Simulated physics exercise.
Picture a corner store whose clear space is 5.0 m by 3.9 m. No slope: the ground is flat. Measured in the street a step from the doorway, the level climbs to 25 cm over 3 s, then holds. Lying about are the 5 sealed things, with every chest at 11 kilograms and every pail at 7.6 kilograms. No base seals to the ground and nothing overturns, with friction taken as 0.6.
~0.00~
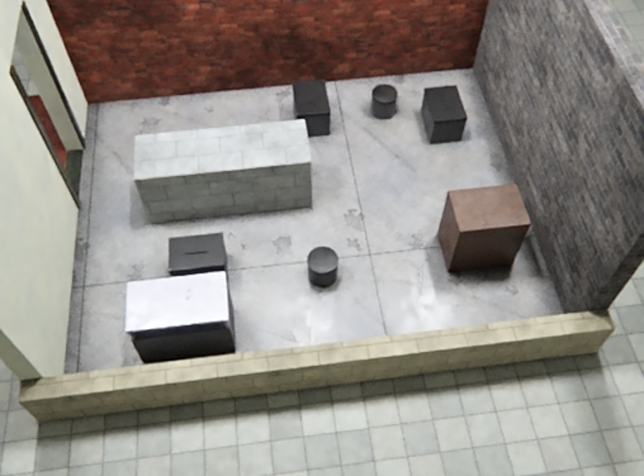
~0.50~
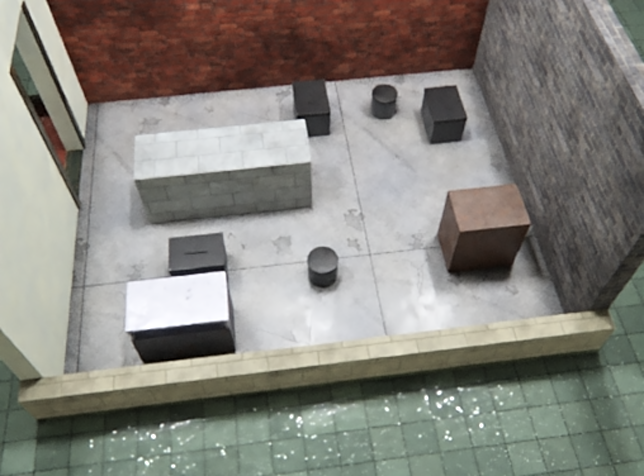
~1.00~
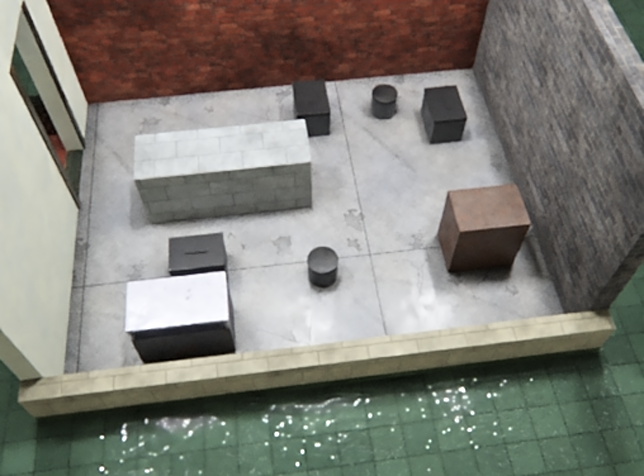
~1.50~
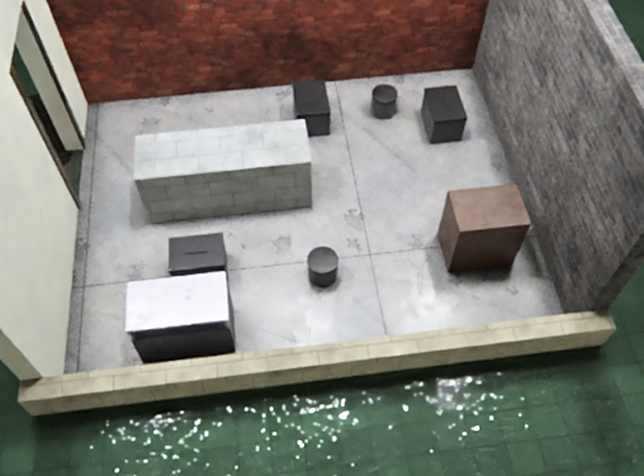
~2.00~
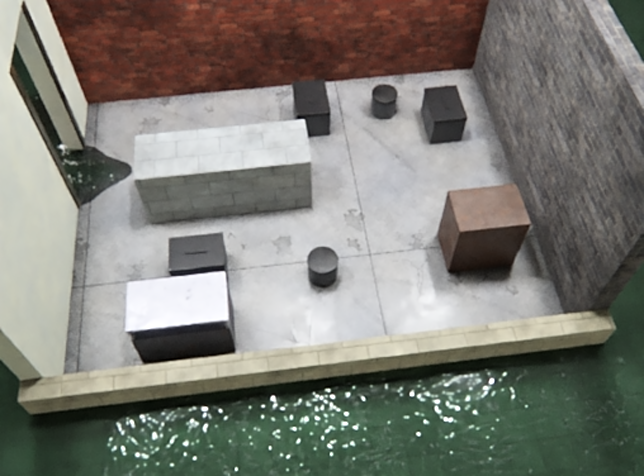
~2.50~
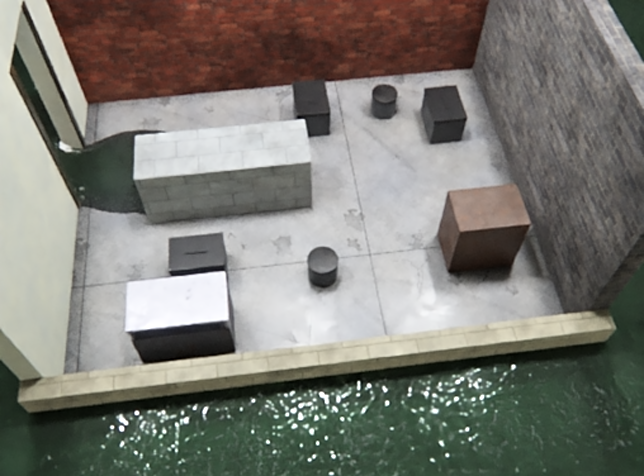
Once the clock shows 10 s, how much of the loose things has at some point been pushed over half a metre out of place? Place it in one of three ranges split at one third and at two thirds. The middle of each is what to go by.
A good part, a third to two thirds, move that far.
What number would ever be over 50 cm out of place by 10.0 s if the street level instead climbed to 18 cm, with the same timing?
In that case the number is 1.
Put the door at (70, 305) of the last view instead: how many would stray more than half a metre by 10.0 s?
In that case the number is 3.
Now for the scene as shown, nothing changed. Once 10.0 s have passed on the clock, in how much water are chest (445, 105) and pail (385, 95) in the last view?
First roughly 11 cm, second roughly 13 cm.
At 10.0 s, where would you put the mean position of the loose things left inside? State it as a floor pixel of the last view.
That lands at roughly (375, 210).
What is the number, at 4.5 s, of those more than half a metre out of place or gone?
The answer is 0.
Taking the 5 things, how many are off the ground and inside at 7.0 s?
At that time the total is 1.
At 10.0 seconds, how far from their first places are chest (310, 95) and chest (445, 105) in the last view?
They've ended up 150 cm and 140 cm away, in that order.
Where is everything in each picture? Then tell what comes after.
In the first frame, a chest at (196, 251), on the bottom; a chest at (311, 97) rests on the ground; 0.0 m2 under water; 0 of 5 have shifted.
In the second frame, a chest at (196, 251), on the bottom; a chest at (311, 97) rests on the ground; 0.0 m2 under water; 0 of 5 have shifted.
In the third frame, a chest at (196, 251) rests on the ground; a chest at (311, 97) rests on the ground; water covers 0.0 m2; 0 of 5 have shifted.
In the fourth frame, a chest at (196, 251) rests on the ground; a chest at (311, 97), on the bottom; 0.0 m2 under water; 0 of 5 have shifted.
In the fifth frame, a chest at (196, 251) rests on the ground; a chest at (311, 97), on the bottom; 0.3 m2 under water; 0 of 5 have shifted.
In the sixth frame, a chest at (196, 251) rests on the ground; a chest at (311, 97), on the bottom; water covers 1.2 m2; 0 of 5 have shifted.
After 3.5 s 0 of 5 are over 50 cm from their spots; 0 afloat.
After 4.5 s 0 of 5 are over 50 cm from their spots; 0 afloat.
After 7.0 s 1 of 5 are over 50 cm from their spots; 1 afloat.
After 10.0 s 3 of 5 are over 50 cm from their spots, and 3 have been at some point; 2 afloat.
